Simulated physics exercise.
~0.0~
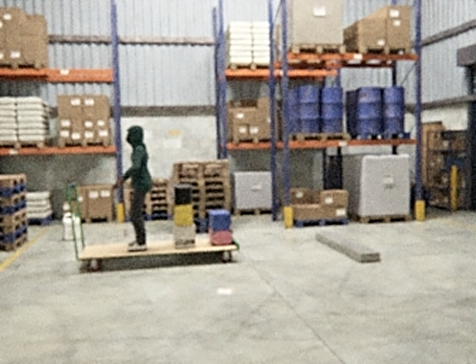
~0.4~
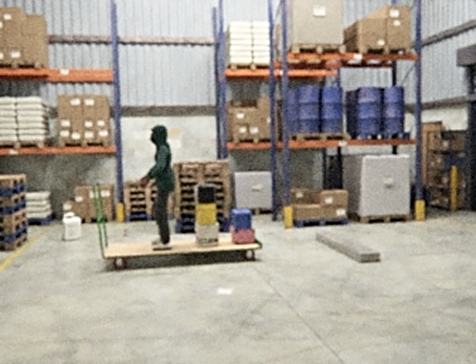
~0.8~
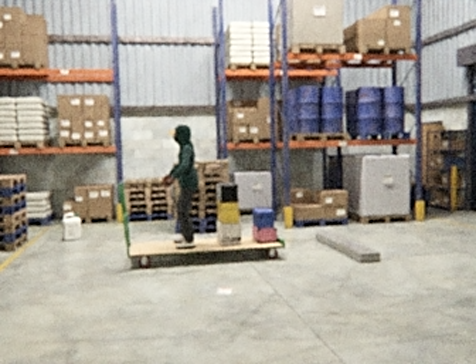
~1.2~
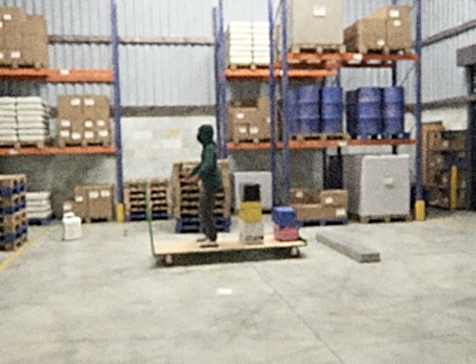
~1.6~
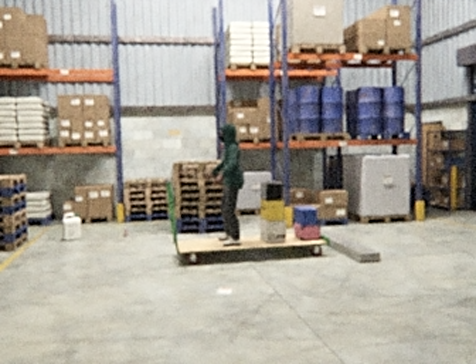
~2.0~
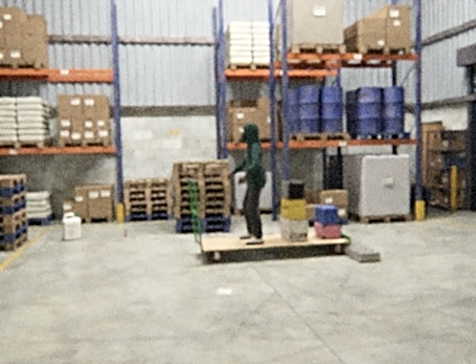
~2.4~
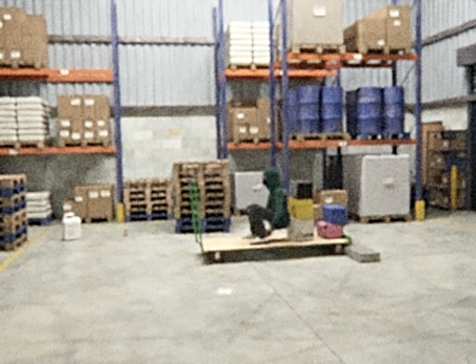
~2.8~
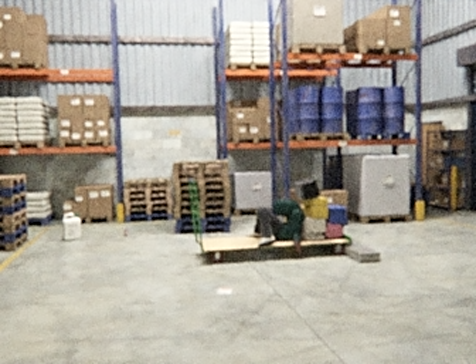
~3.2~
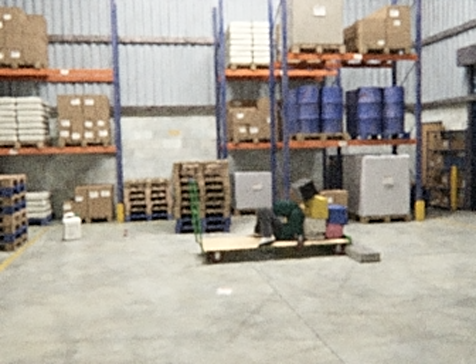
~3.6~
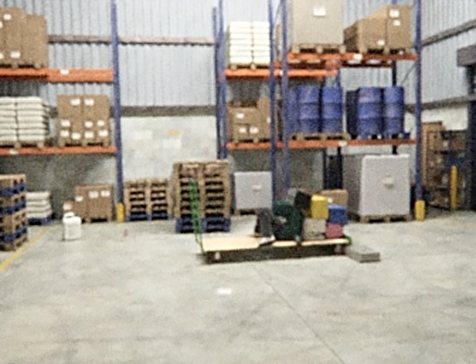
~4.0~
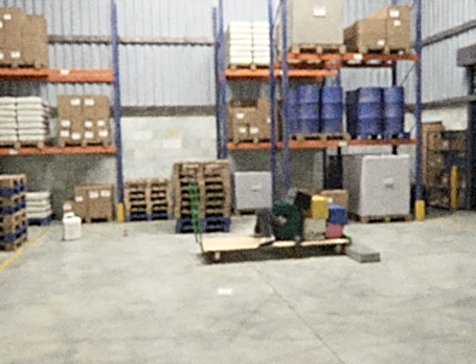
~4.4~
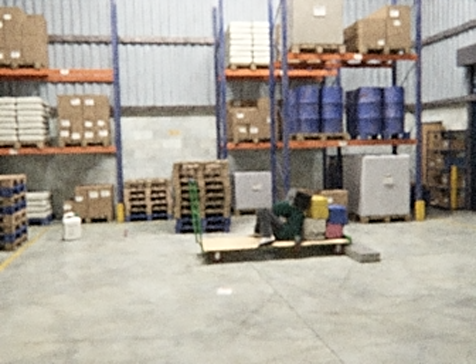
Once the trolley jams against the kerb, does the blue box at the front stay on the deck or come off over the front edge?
The blue box stays aboard, still sitting upright near the front of the trolley at the end.
